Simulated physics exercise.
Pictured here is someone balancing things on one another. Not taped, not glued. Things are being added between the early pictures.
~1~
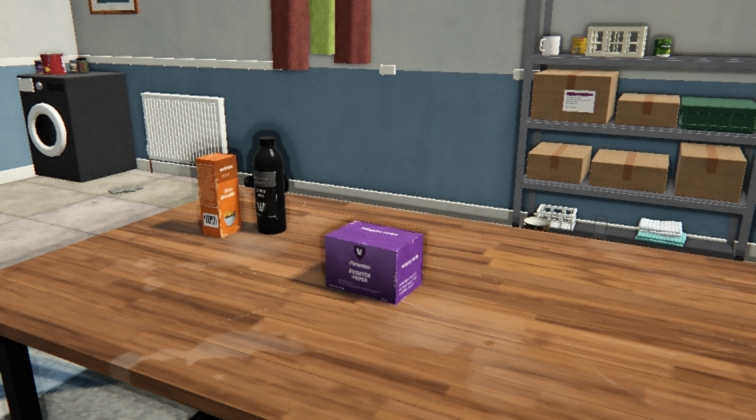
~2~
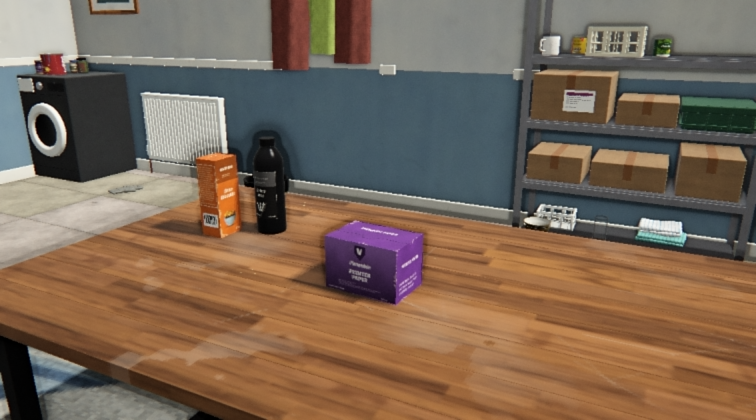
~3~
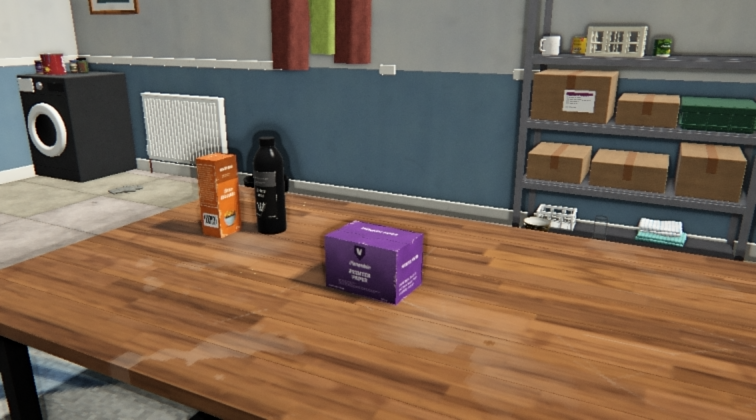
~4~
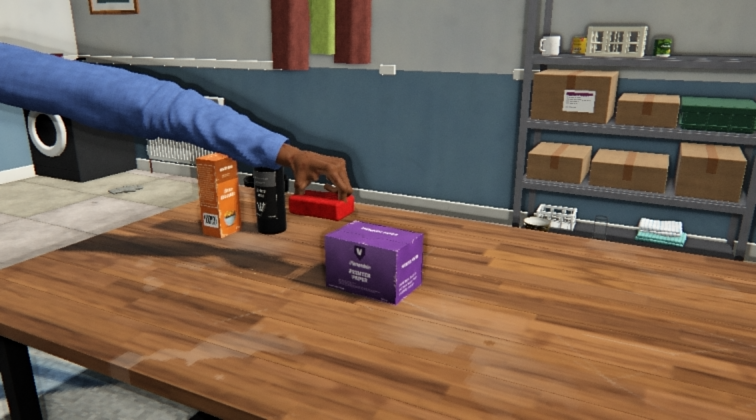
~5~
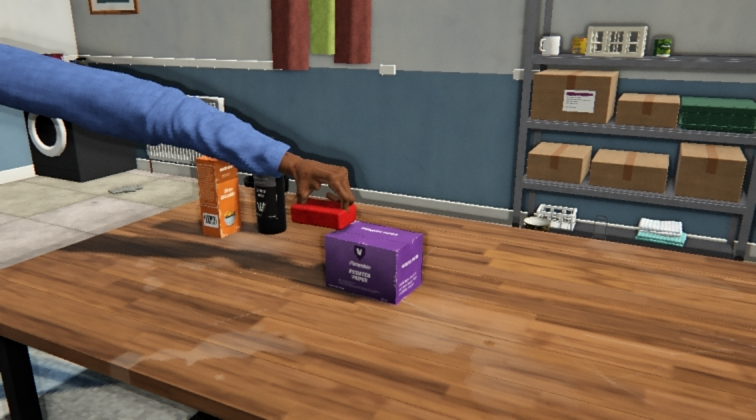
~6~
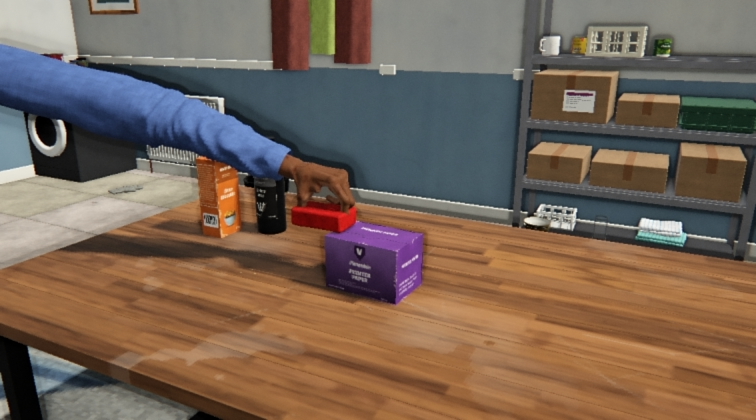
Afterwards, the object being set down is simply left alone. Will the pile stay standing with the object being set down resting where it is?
No.
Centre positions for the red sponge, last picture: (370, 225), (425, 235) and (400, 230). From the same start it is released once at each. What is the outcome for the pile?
The pile does not fall at first, goes down second and does not fall third.
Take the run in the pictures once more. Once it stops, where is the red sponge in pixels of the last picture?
Look near (266, 262) in the final picture.
Then, 0.20 s past the last view, red sponge now fallen.
Then, 0.40 s past the last view, things are still on the move.
Then, 0.60 s past the last view, nothing new.
Finally, fallen, red sponge; the other 3 still in place. Final places as the last picture's camera would see them, red sponge near (266, 262). The pile comes apart.
